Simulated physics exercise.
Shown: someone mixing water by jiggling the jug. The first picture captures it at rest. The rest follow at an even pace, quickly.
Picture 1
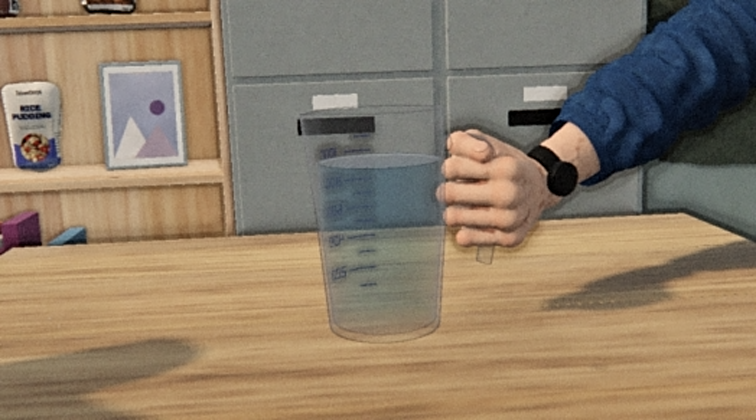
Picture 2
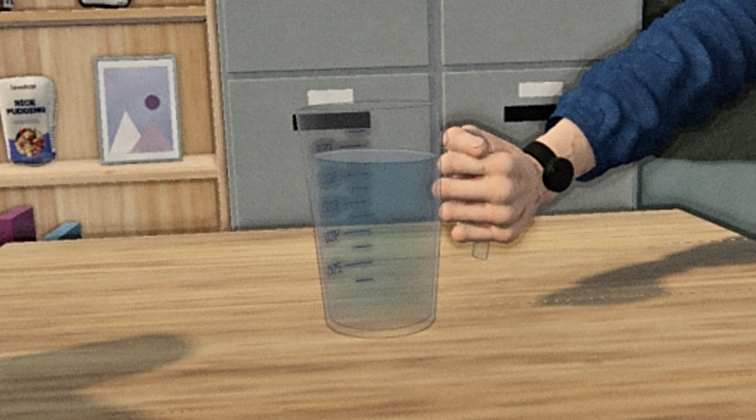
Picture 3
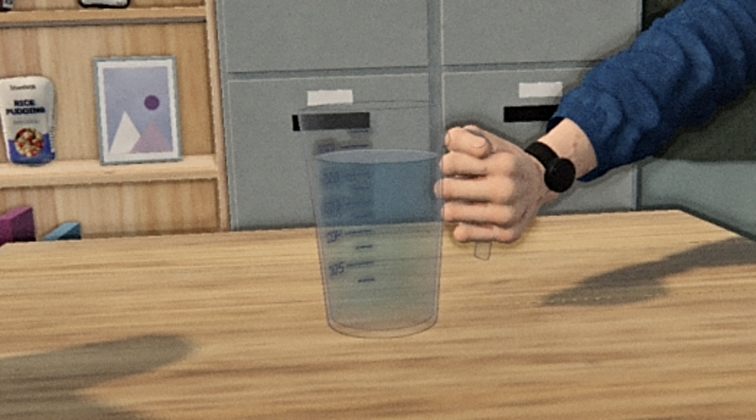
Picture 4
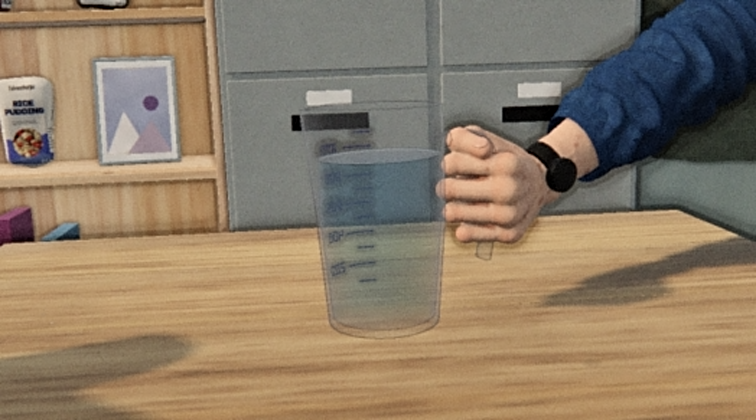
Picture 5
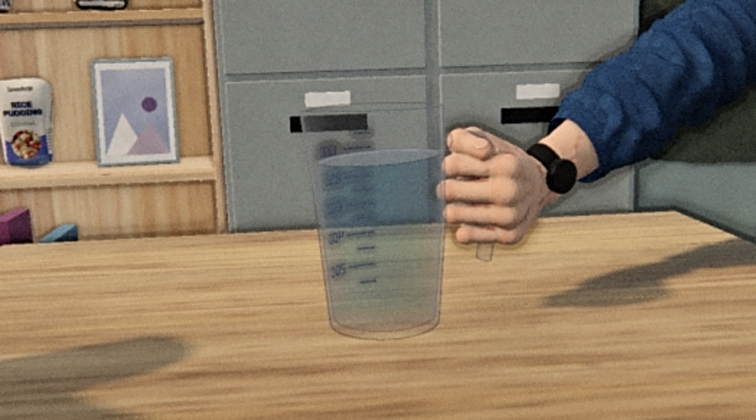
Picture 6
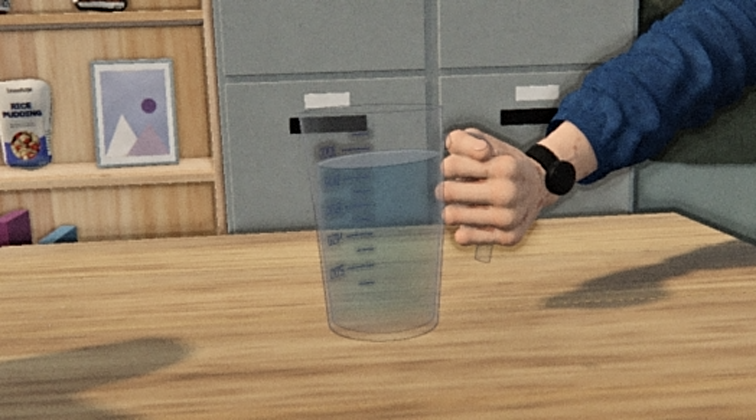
A clear measuring jug, about three quarters full of bluish water, starts at rest on a wooden table, its handle gripped by a hand with a black watch. The hand jiggles it very slightly left, then back right, while the water surface stays nearly level, ending a little higher on the right.
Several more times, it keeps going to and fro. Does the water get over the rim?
No. Nothing escapes.
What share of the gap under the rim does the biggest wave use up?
10 per cent.
Soon after, the highest wave so far stays far below the rim.
In the end, the highest wave so far stays far below the rim; nothing has left it.
